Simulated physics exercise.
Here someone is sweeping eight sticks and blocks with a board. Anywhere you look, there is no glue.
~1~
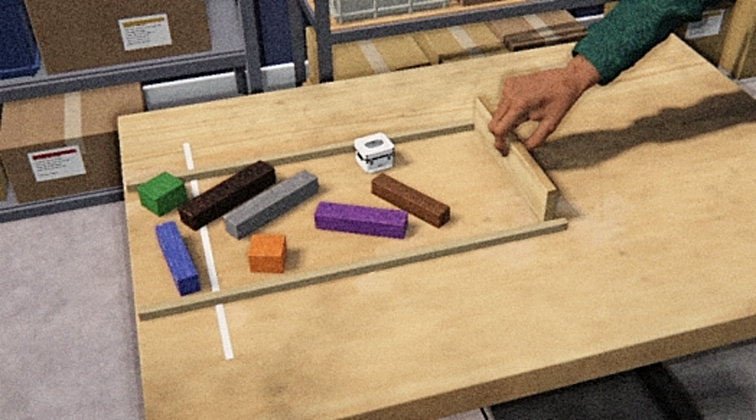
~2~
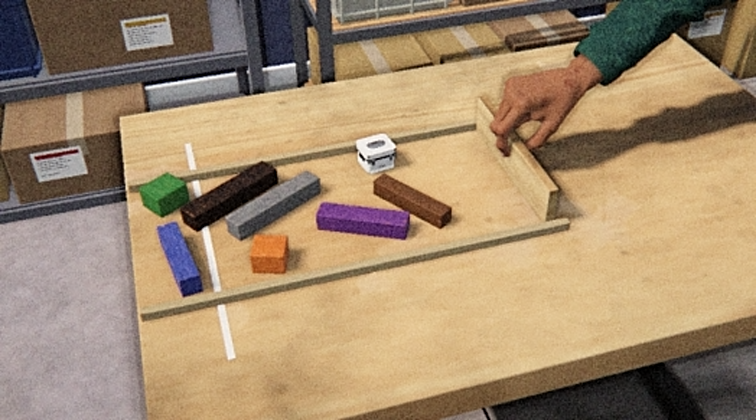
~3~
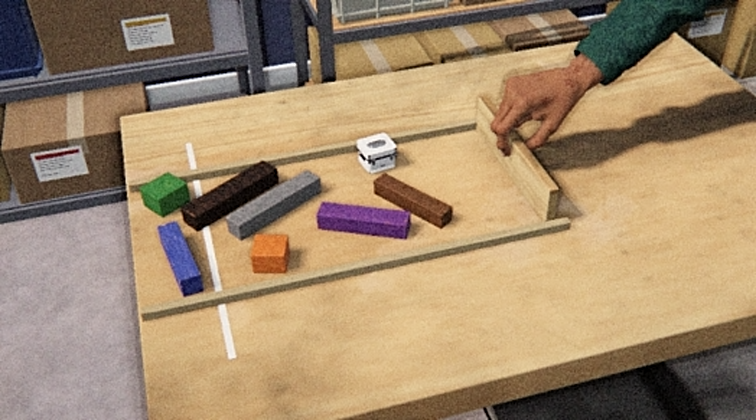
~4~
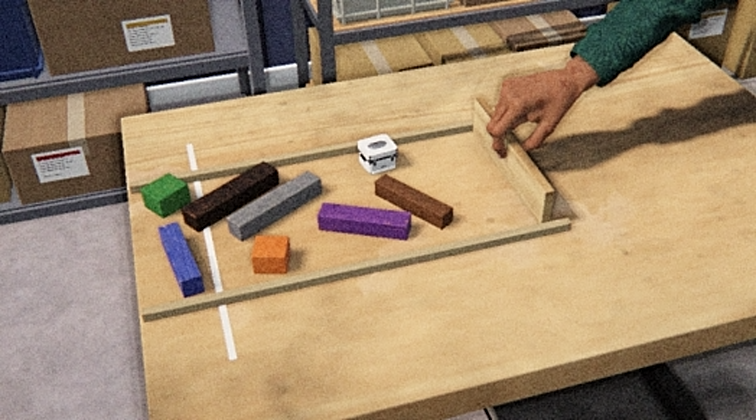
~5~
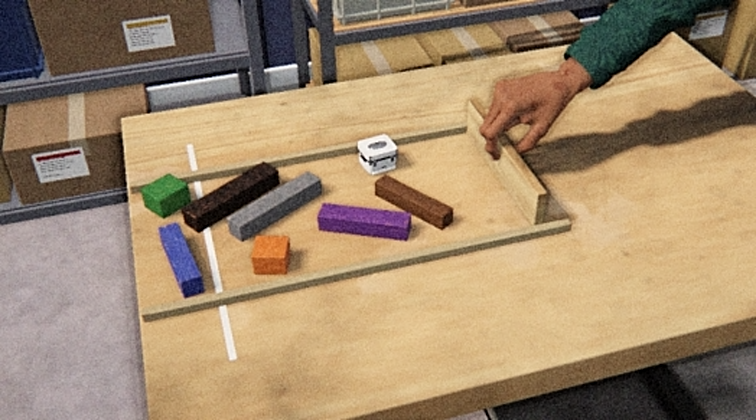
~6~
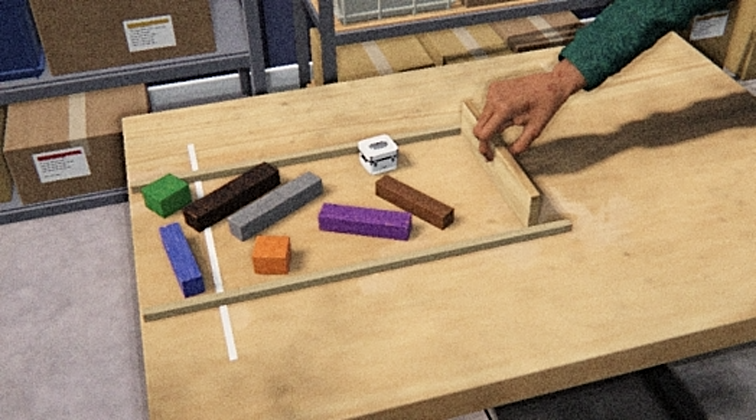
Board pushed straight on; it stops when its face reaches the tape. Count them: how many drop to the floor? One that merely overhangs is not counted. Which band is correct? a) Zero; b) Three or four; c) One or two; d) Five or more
One or two (c).
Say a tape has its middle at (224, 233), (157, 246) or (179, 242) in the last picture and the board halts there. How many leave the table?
Going through them in order, you'd see 1, 6 and 5.
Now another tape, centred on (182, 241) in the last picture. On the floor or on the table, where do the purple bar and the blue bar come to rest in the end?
Outcome - purple bar is left in place, blue bar topples off.
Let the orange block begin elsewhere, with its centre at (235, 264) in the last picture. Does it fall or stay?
Result: It does not come off.
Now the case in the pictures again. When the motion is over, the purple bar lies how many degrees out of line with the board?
I'd estimate about 0 degrees.
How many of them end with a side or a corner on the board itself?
In total, 2.
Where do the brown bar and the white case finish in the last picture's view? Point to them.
Brown bar at about (201, 241), white case at about (182, 185).
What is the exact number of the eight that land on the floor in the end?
Exactly 2.
Soon after, none off yet; green block at rest near (167, 196); blue bar at rest near (181, 259); black bar at rest near (233, 196).
Then, none off yet; green block at rest near (167, 196); blue bar at rest near (180, 260); black bar moved a little near (211, 201).
At rest, the number that fall off is one or two; fallen, blue bar and green block.
